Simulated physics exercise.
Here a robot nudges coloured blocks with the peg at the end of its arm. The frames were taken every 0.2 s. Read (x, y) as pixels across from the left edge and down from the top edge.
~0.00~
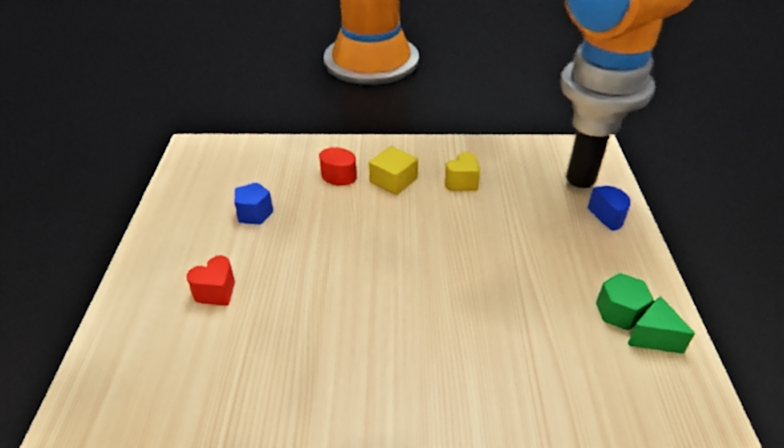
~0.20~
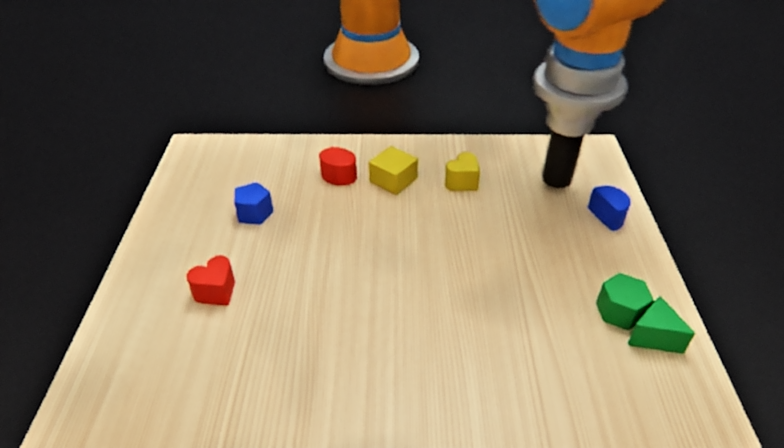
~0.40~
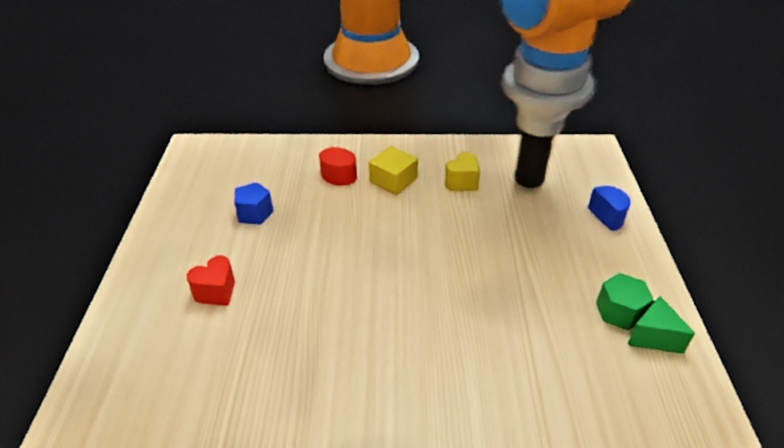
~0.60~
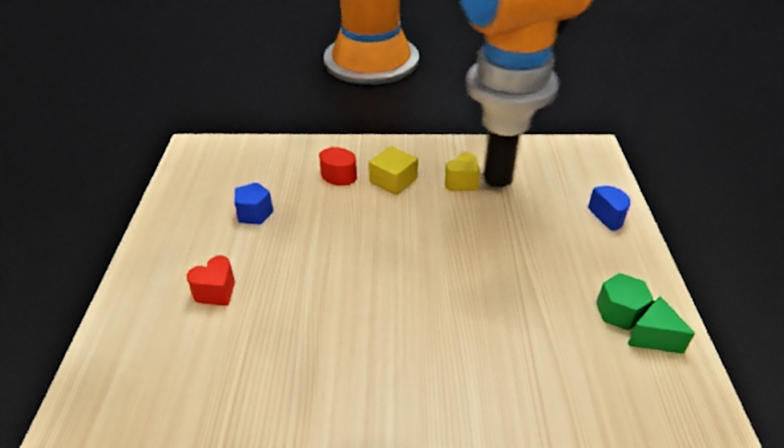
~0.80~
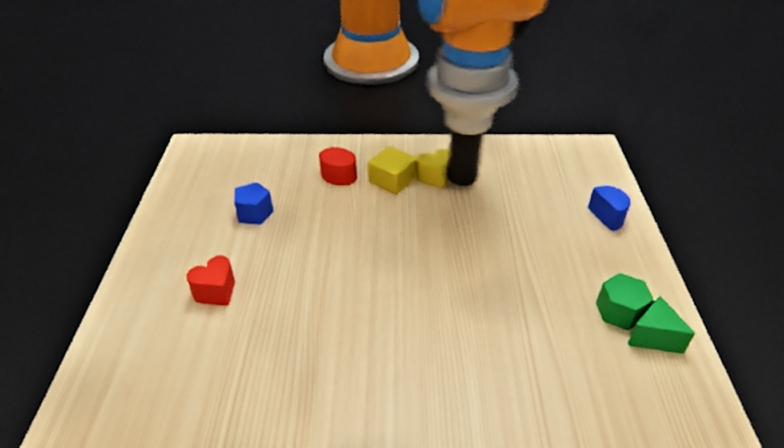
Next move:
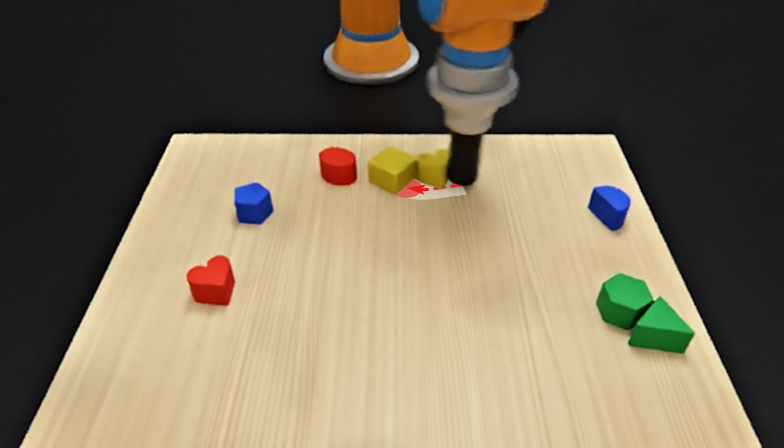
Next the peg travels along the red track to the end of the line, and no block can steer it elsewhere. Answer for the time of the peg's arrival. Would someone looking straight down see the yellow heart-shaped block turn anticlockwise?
No, that is not what happens.
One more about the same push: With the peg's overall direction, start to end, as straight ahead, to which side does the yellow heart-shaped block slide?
It moves off to the right.
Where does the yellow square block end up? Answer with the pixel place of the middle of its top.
Put as a pixel place, it's (375, 154).
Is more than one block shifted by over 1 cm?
Yes, that is how it ends up.
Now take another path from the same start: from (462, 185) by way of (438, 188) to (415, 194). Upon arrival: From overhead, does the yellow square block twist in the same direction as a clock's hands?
I expect not.
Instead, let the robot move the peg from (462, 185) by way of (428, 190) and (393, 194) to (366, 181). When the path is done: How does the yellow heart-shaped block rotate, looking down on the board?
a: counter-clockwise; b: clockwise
It's b.
The drawn path runs from (462, 185) by way of (444, 187) and (425, 190) to (406, 188).
The first path, step by step. Halfway along, peg (435, 181); yellow square block (381, 156), turned 35° anticlockwise; yellow heart-shaped block (417, 154), turned 40° clockwise.
At the end, peg (407, 180); red oval block not moved; yellow square block (375, 154), turned 35° anticlockwise; yellow heart-shaped block (411, 150), turned 70° clockwise.
